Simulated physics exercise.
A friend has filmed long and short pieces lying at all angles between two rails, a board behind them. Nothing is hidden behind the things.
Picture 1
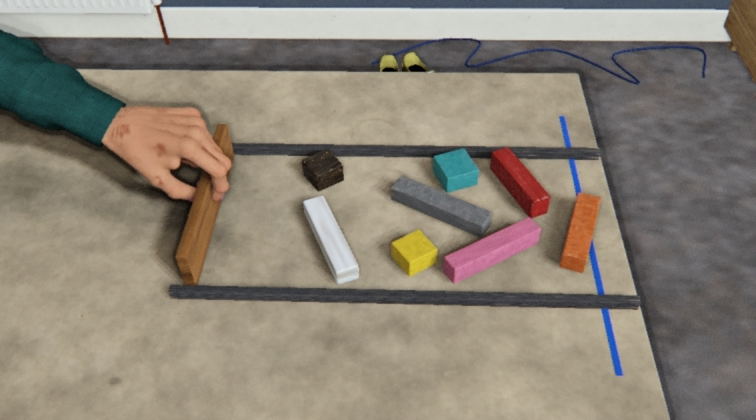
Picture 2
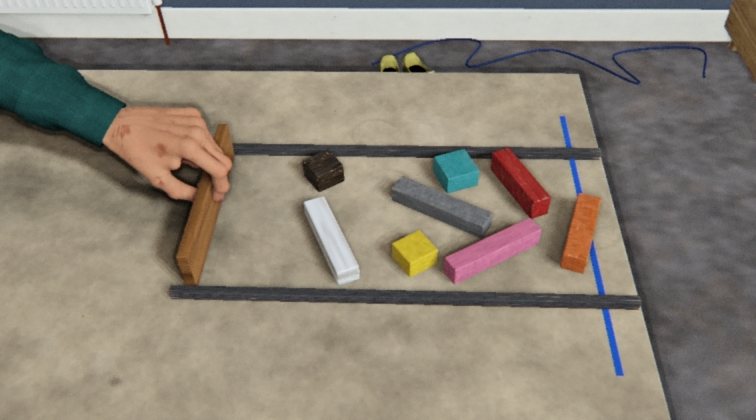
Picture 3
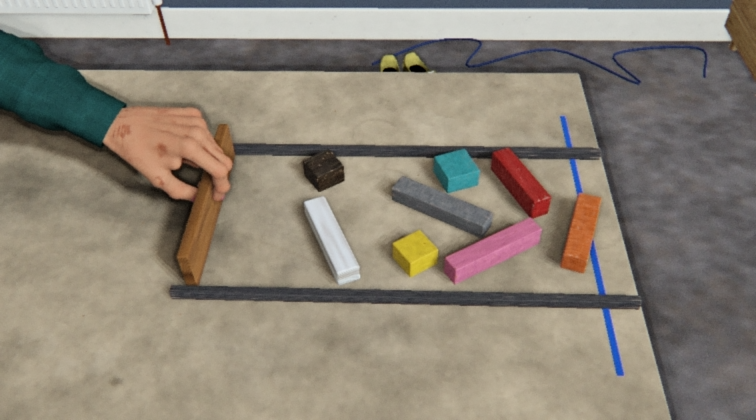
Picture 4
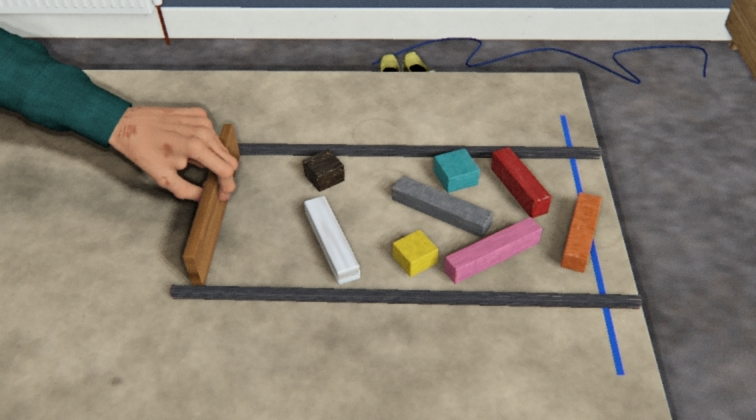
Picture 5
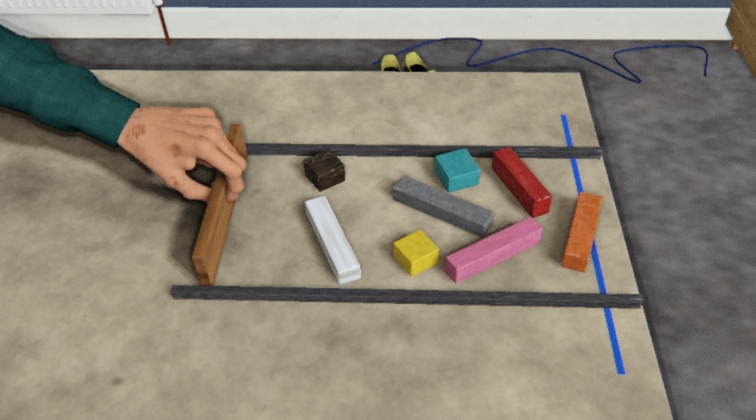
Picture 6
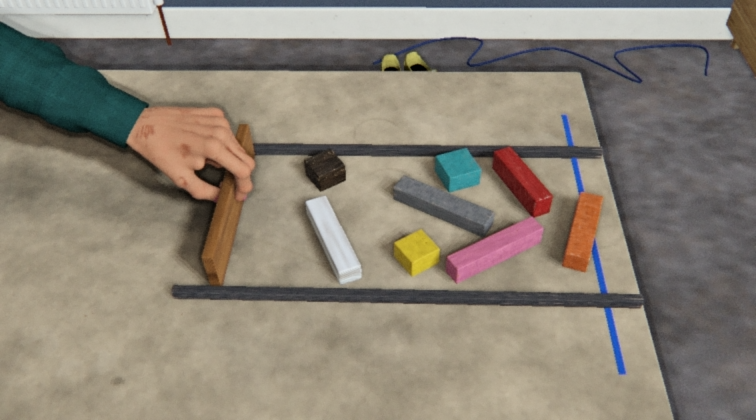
The clip opens on a hand holding a wooden board upright at the left of two dark rails, with long and short coloured pieces lying at different angles between them. The board stays almost still at first, then the hand slides it slightly to the right, while the pieces stay in place.
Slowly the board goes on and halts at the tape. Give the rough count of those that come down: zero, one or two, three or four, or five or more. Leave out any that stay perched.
Outcome: The number that fall off is five or more.
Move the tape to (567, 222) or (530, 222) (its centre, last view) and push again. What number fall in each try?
In that order 3 and 1.
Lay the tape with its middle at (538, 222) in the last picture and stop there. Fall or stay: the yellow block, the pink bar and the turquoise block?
The yellow block holds on; the pink bar stays on; the turquoise block stays on.
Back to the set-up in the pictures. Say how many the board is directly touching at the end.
2 of them.
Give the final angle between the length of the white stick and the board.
Some 0 degrees.
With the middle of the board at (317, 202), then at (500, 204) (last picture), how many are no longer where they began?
At the one place 2, at the other 8.
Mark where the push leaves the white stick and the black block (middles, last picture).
First (607, 244), then (597, 179).
A little later, none off yet; orange bar at rest near (583, 231); red bar at rest near (521, 181); pink bar at rest near (495, 250).
Next, none off yet; orange bar at rest near (586, 231); red bar at rest near (524, 181); pink bar shifted a little near (515, 265).
Later still, none off yet; orange bar tilted a little near (633, 231); red bar shifted about its own width near (596, 182); pink bar shifted about its own width near (613, 276).
When it is over, the number that fall off is five or more; down, yellow block, grey bar, turquoise block, pink bar, red bar and orange bar.
